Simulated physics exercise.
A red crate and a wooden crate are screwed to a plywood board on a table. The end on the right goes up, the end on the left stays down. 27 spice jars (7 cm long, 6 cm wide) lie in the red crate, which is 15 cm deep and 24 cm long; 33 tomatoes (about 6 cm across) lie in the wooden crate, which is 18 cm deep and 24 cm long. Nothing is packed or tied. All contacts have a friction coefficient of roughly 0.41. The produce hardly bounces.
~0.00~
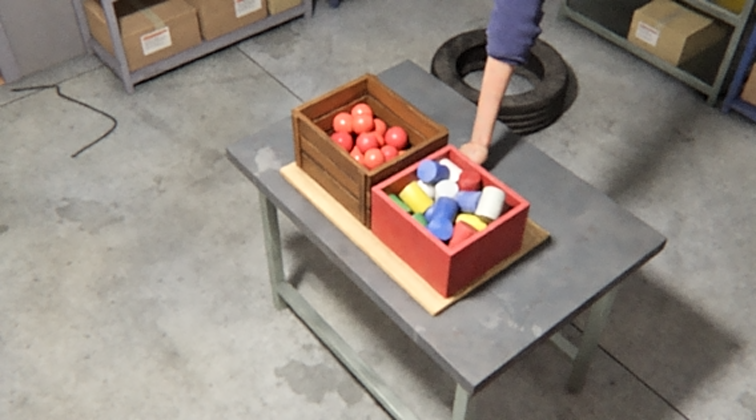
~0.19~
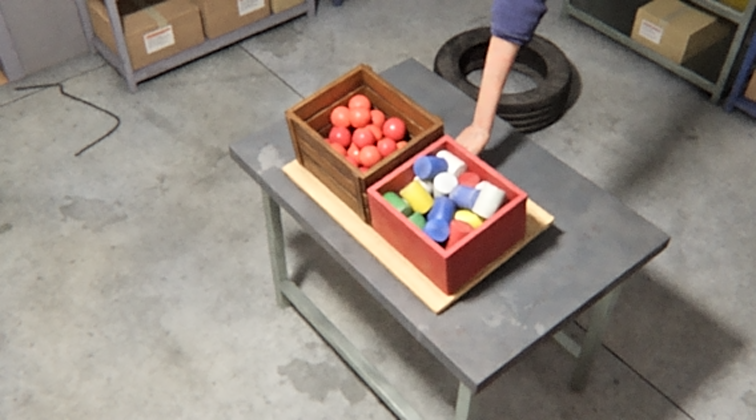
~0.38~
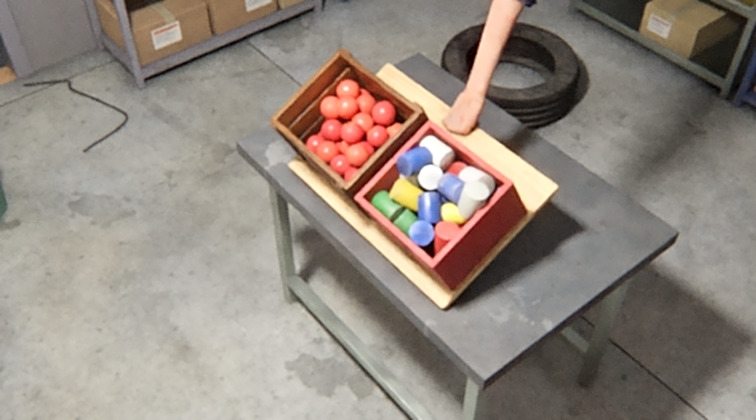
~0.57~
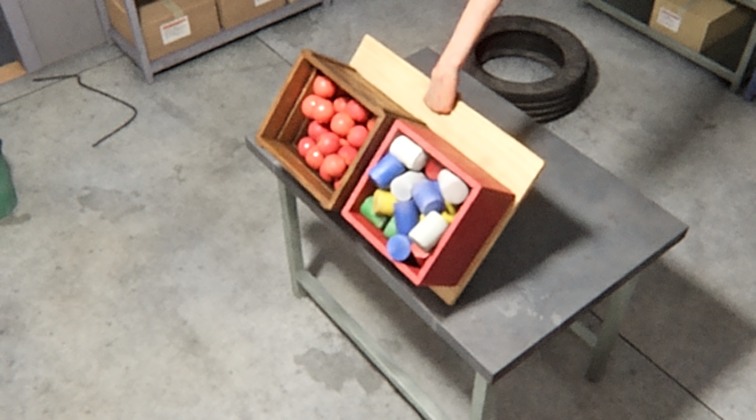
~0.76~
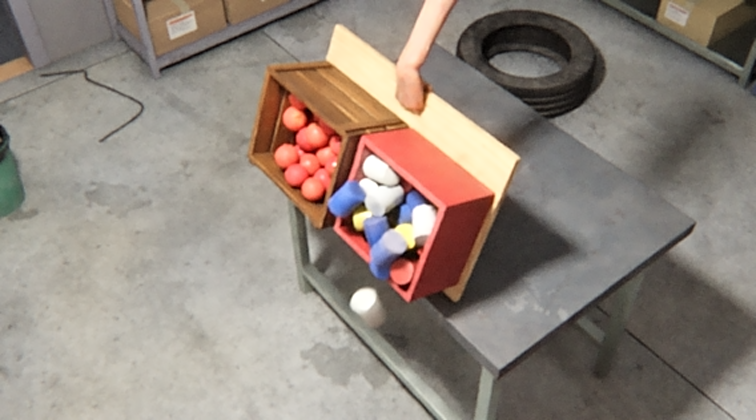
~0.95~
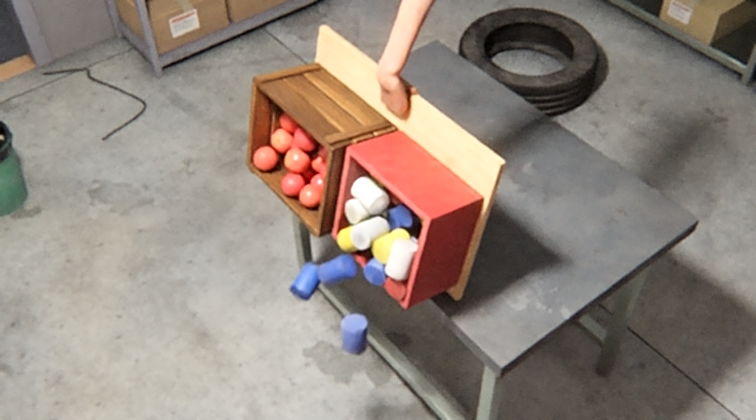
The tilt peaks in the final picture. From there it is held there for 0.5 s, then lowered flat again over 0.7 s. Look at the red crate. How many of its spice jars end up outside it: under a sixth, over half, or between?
Between a sixth and a half of the spice jars leave the red crate.
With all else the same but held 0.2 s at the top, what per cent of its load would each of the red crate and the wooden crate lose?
Then red crate 40, wooden crate 0 per cent.
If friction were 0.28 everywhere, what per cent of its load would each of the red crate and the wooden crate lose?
In that case red crate 40, wooden crate 10 per cent.
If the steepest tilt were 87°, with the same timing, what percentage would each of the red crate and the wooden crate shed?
Then red crate 60, wooden crate 30 per cent.
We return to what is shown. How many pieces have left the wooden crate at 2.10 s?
Out by then, roughly: Wooden crate 0.
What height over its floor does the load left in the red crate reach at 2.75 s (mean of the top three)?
Roughly 13 cm high.
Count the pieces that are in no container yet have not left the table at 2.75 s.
Some 0 pieces.
After 1.24 s, tilt 77°; the red crate is down by 7 of 27 and the wooden crate has all 33.
After 1.60 s, tilt 68°; the red crate is down by 11 of 27 and the wooden crate has all 33.
After 2.10 s, tilt 1°; the red crate is down by 11 of 27 and the wooden crate has all 33.
Final count (at 2.75 s), the red crate is down by 11 of 27 and the wooden crate has all 33. Asked share, 11 of 27, 41 per cent.
